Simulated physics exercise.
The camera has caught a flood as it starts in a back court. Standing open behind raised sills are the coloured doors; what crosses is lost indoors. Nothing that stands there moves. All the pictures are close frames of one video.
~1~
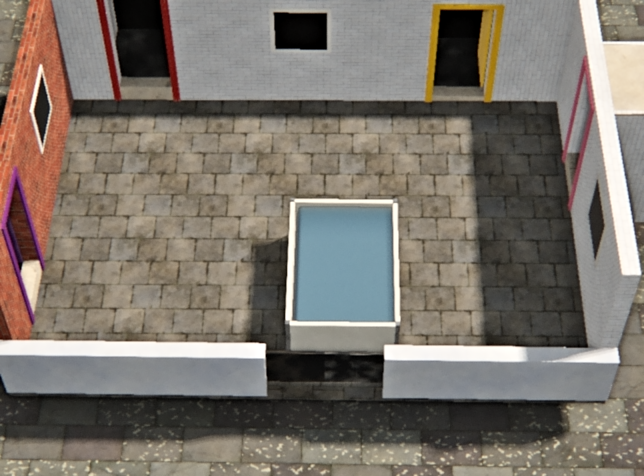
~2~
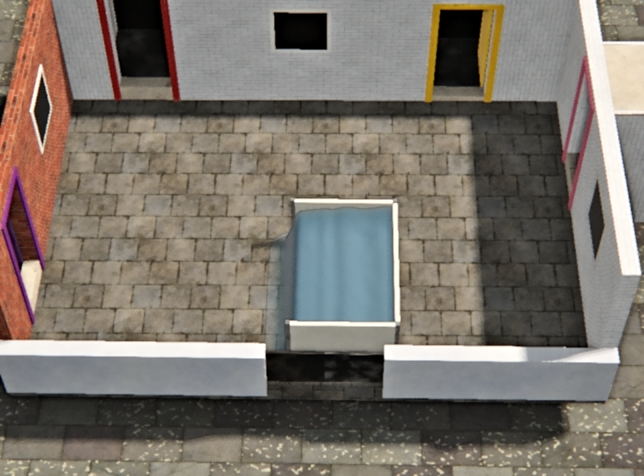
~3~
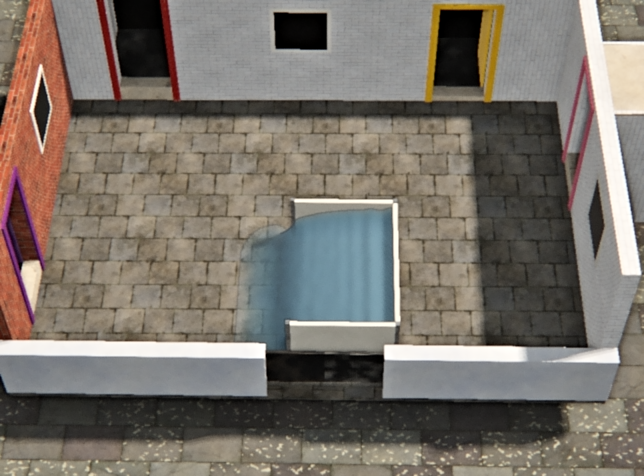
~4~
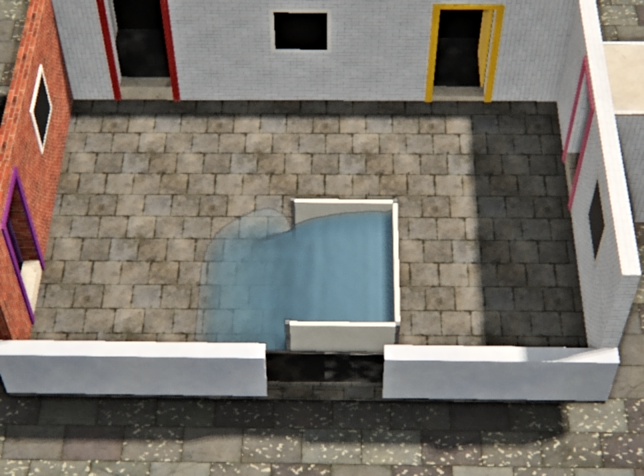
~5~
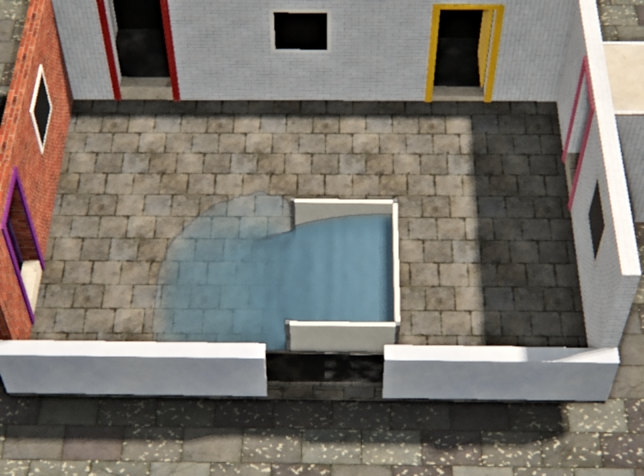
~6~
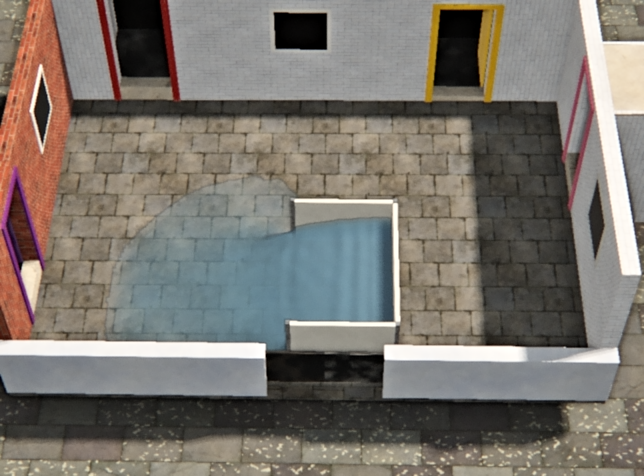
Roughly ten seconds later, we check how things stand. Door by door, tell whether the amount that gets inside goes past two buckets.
As I see it, yellow door: Not beyond two buckets. Purple door: Beyond two buckets. Pink door: Not beyond two buckets. Red door: Not beyond two buckets.
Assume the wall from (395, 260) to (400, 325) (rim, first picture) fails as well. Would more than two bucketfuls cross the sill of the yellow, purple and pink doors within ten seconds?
Result - yellow door: Above the limit; purple door: Below the limit; pink door: Below the limit.
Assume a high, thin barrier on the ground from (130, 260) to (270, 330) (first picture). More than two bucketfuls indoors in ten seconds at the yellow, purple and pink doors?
Yellow undershoots; purple undershoots; pink undershoots.
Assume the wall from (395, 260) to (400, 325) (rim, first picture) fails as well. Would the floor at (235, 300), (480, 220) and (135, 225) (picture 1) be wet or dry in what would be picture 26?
Unwetted, submerged, unwetted.
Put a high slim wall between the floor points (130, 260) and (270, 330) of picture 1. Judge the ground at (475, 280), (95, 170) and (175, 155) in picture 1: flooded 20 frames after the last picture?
Results in sequence: Bone-dry / swamped / swamped.
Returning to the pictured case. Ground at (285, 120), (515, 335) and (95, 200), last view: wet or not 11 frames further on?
Result, in that order: Not wetted / not wetted / wetted.
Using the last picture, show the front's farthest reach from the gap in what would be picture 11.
The front tops out at about (59, 183).
A moment on, water covers 35 % of the floor; the yellow door not reached, the purple door over two buckets in, the pink door not reached, the red door not reached.
Next, water covers 40 % of the floor; the yellow door not reached, the purple door far over two buckets in, the pink door not reached, the red door not reached.
Then, water covers 40 % of the floor; the yellow door not reached, the purple door far over two buckets in, the pink door not reached, the red door wet at the sill, nothing in.
Later, water covers 75 % of the floor; the yellow door wet at the sill, nothing in, the purple door far over two buckets in, the pink door not reached, the red door wet at the sill, nothing in.
In the end, water covers 95 % of the floor; the yellow door wet at the sill, nothing in, the purple door far over two buckets in, the pink door wet at the sill, nothing in, the red door wet at the sill, nothing in.
